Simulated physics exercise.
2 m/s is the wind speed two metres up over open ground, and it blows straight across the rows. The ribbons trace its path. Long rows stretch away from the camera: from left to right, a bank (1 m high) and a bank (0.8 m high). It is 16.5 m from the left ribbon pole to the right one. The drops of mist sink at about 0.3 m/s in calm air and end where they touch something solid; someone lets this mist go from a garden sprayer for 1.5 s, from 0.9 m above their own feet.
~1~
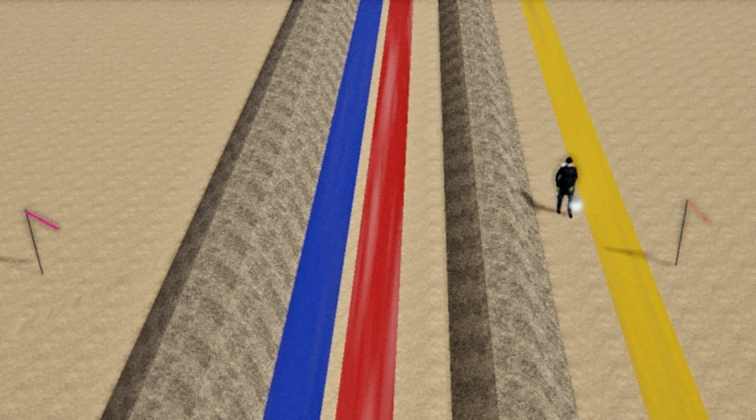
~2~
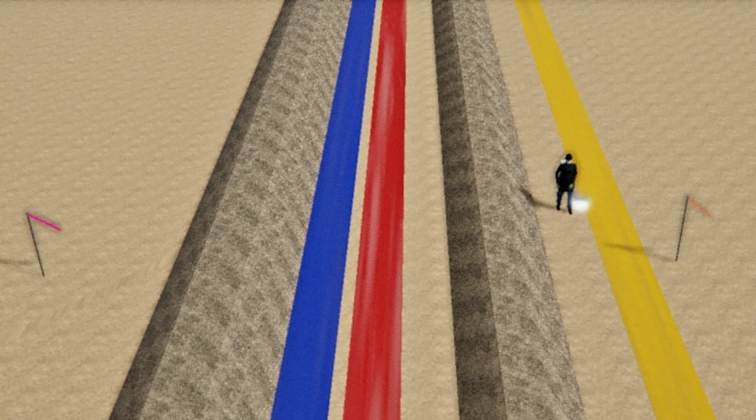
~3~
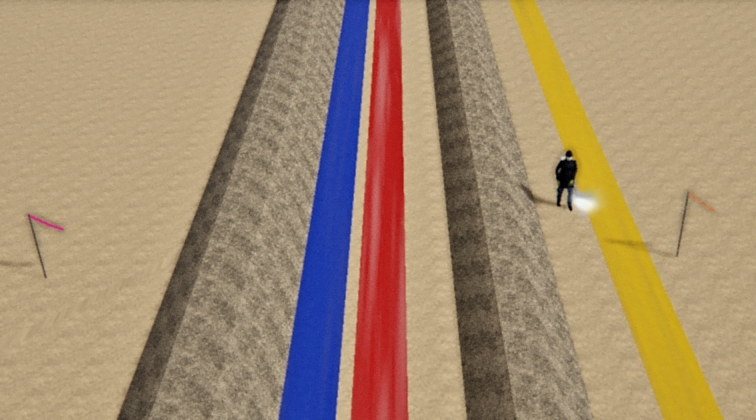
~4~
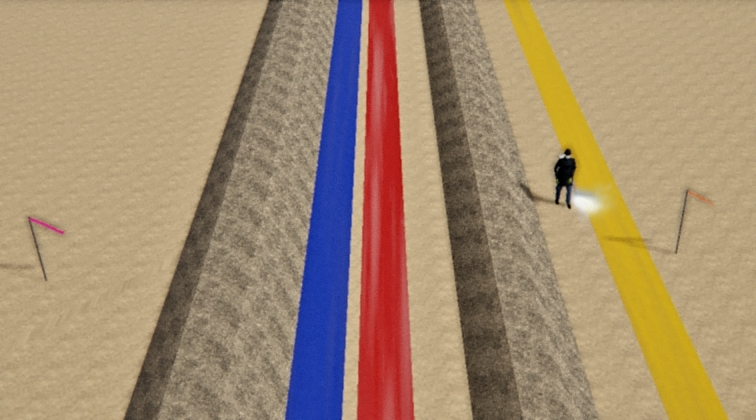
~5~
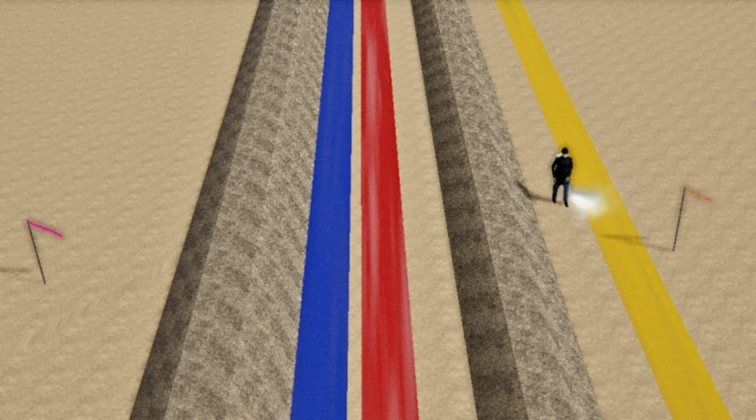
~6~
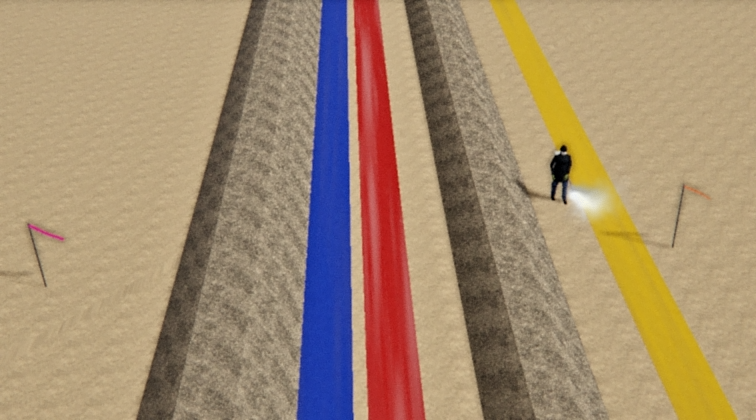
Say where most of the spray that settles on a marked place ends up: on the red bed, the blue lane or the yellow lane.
Most of it ends up on the yellow one.
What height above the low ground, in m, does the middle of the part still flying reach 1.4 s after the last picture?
I'd put it near 0.4 metres.
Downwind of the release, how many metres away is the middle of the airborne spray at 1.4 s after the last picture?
Around 1.0 m.
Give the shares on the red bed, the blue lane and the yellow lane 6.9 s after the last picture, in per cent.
Roughly 0 per cent red, 0 per cent blue and 50 per cent yellow.
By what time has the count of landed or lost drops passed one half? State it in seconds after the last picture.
Roughly at 2.0 s.
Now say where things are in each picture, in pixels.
In the first picture, the left ribbon ends at (59, 229), leaning 55 degrees to the right, the spray in the air spans x = 570 to 580 around y = 205 and it comes from (575, 203).
In the second picture, the right ribbon ends at (712, 218), leaning 50 degrees to the right, the spray in the air spans x = 575 to 590 around y = 205, the red one passes (380, 260), the blue one passes (324, 260) and the yellow one passes (625, 259).
In the third picture, the left ribbon ends at (64, 230), leaning 60 degrees to the right, the spray in the air spans x = 575 to 595 around y = 200 and the top of the right bank crosses (496, 202).
In the fourth picture, the right ribbon ends at (714, 206), leaning 60 degrees to the right, the spray in the air spans x = 575 to 605 around y = 200, the red one passes (383, 209), the blue one passes (332, 211) and the yellow one passes (605, 204).
In the fifth picture, the left ribbon ends at (63, 237), leaning 60 degrees to the right and the spray in the air spans x = 575 to 610 around y = 200.
In the sixth picture, the right ribbon ends at (710, 199), leaning 60 degrees to the right, the spray in the air spans x = 570 to 615 around y = 200 and the top of the right bank crosses (494, 198).
Then, 1.4 s after the last picture, 0 % lies on the red bed, 0 % on the blue lane and 18 % on the yellow lane; 28 % has touched down or left; the middle of what still flies is 0.4 m above the low ground, near (611, 207).
Then, 2.9 s after the last picture, 0 % lies on the red bed, 0 % on the blue lane and 44 % on the yellow lane; 70 % has touched down or left; the middle of what still flies is 0.3 m above the low ground, near (654, 208).
Then, 6.9 s after the last picture, 0 % lies on the red bed, 0 % on the blue lane and 49 % on the yellow lane; 94 % has touched down or left.
Then, 18.9 s after the last picture, 0 % lies on the red bed, 0 % on the blue lane and 49 % on the yellow lane; 99 % has touched down or left.
Then, 43.9 s after the last picture, 0 % lies on the red bed, 0 % on the blue lane and 49 % on the yellow lane; 100 % has touched down or left.
